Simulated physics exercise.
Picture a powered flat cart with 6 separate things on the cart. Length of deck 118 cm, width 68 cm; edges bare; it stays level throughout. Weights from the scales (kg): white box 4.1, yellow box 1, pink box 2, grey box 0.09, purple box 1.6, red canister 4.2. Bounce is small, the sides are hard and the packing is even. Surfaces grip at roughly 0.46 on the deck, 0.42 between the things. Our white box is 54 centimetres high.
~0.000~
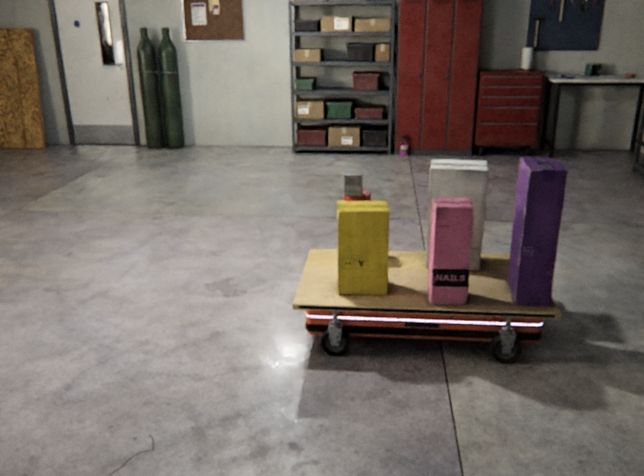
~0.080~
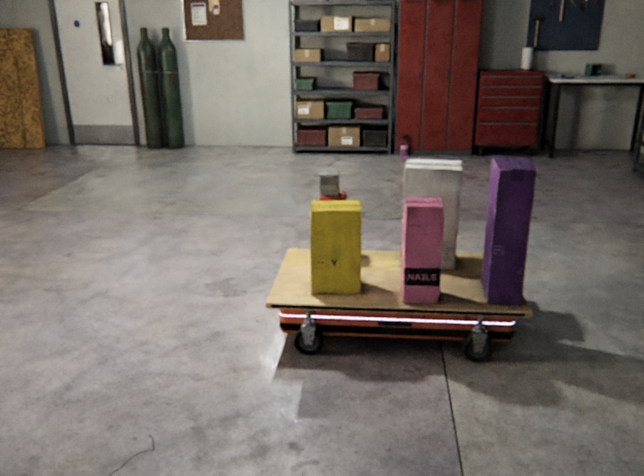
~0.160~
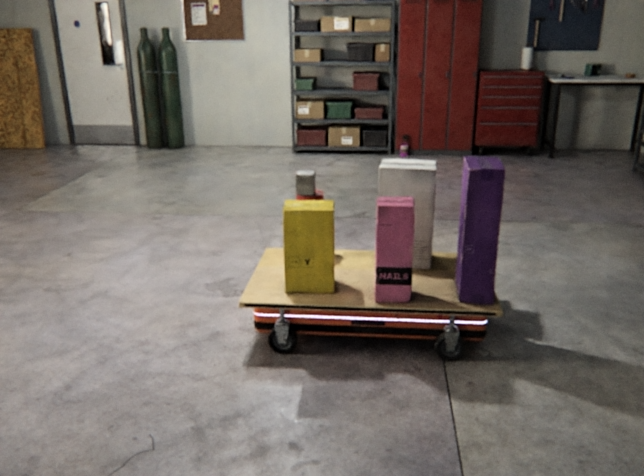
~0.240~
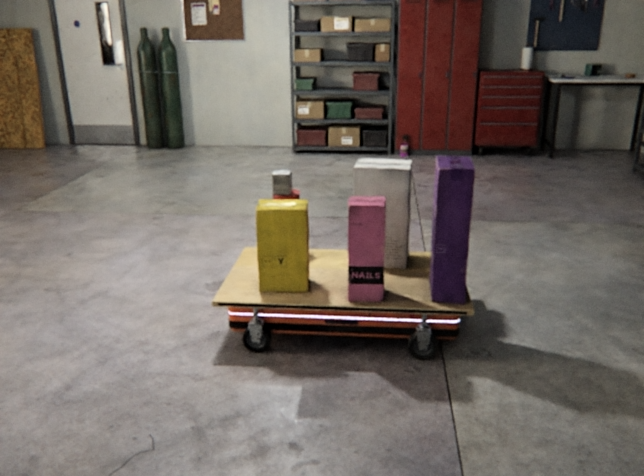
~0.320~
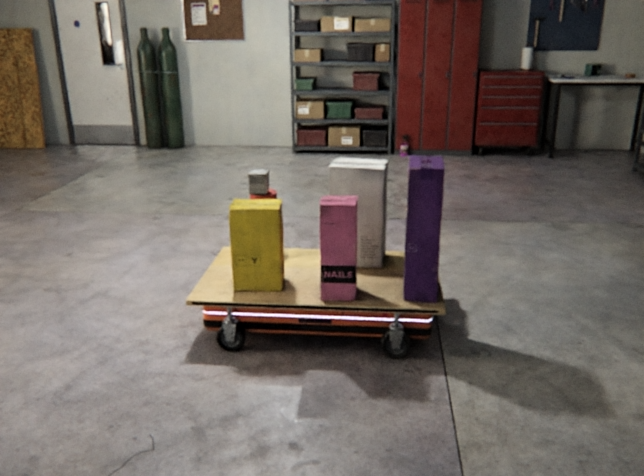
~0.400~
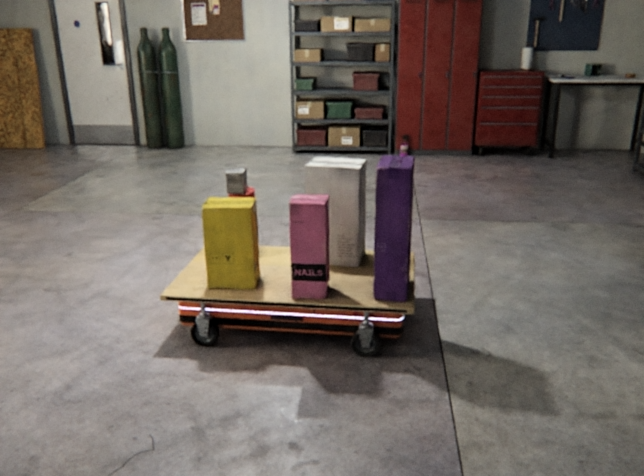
A low flat cart on dark casters stands on the grey concrete floor of a workshop, seen from slightly above, with shelving, red cabinets and a door behind. On its tan deck are a yellow box at left, a pink one near the middle, a purple one at right, and a white box, small grey box and red object behind. The cart rolls steadily left, turning very slightly, while its load rides along upright and the camera stays still.
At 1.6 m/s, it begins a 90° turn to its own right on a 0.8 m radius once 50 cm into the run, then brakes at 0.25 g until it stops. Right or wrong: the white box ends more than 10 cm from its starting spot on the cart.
Wrong.
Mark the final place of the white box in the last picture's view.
At pixel (299, 154) or so, give or take.
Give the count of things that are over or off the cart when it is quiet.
4.
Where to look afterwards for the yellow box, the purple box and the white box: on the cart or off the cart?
Once it all settles, the yellow box leaves its surface, the purple box stays on its surface and the white box stays on its surface.
By 0.90 s, cart has run 144 cm, turned 57°; yellow box, pink box and grey box now off the cart; red canister on its side.
By 1.40 s, cart has run 222 cm, turned 90°; red canister now off the cart.
When it is over (3.2 s), off the cart, yellow box, pink box, grey box and red canister; the other 2 within 10 cm of the start. In the last view, white box near (299, 154).
